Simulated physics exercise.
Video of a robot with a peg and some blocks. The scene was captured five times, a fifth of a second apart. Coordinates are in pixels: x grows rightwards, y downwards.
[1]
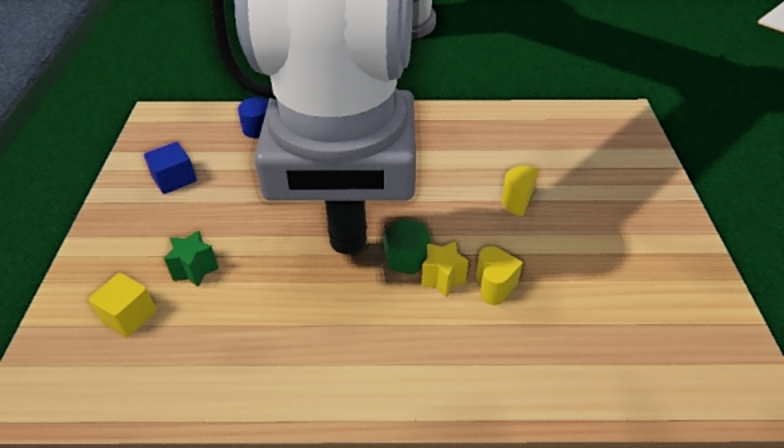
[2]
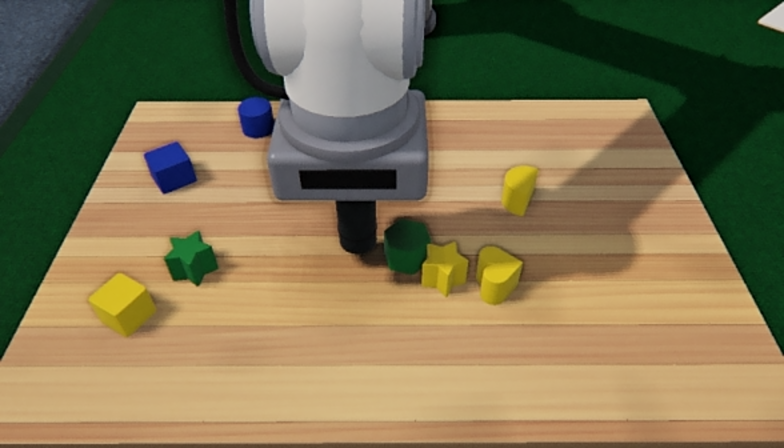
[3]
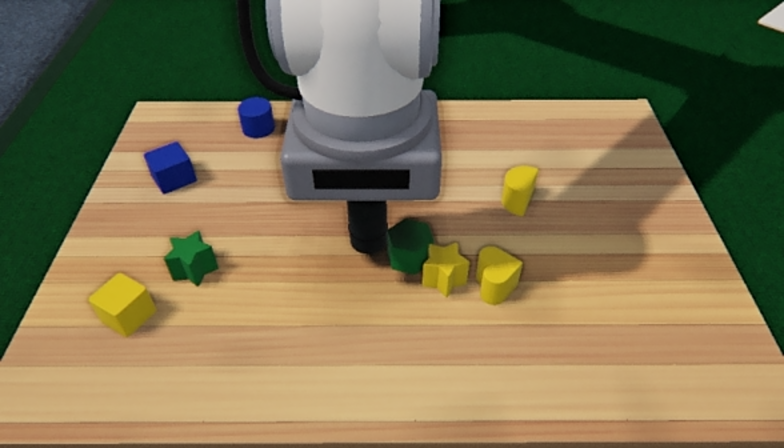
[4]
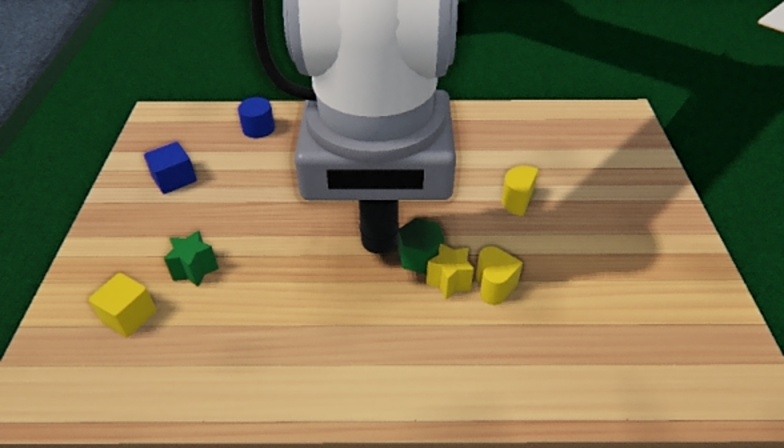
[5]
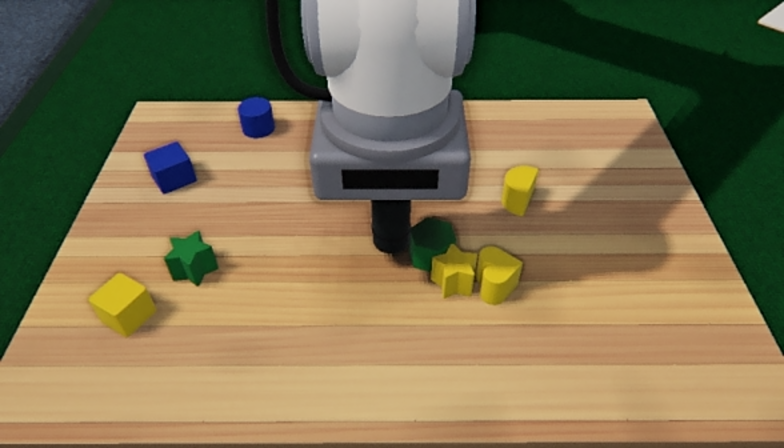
A robot arm with a black peg slides slowly to the right across a wooden table, closing the small gap to a green hexagonal block. The peg then pushes that block a short way right, and the block nudges the yellow star toward the yellow heart, while the other blocks stay put.
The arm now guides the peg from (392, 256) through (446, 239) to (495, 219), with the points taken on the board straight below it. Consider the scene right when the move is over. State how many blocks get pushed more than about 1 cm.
I think only one will be displaced.
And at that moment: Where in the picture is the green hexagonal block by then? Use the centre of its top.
Answer: (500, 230).
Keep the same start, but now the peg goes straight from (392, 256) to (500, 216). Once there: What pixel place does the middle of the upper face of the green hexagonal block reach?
The top centre is at (499, 229).
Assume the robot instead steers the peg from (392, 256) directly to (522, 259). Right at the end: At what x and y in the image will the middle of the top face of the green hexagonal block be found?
Just about (566, 231).
On the path given first. One third of the way, peg at (431, 230); green hexagonal block at (470, 231), turned 35° clockwise; yellow star block at (463, 262), turned 35° clockwise.
Two thirds of the way, peg at (466, 218); green hexagonal block at (497, 230), turned 65° clockwise; yellow star block at (463, 262), turned 35° clockwise.
At the end, peg at (497, 205); green hexagonal block at (500, 230), turned 70° clockwise; yellow star block at (463, 262), turned 35° clockwise; yellow half-round block not moved.
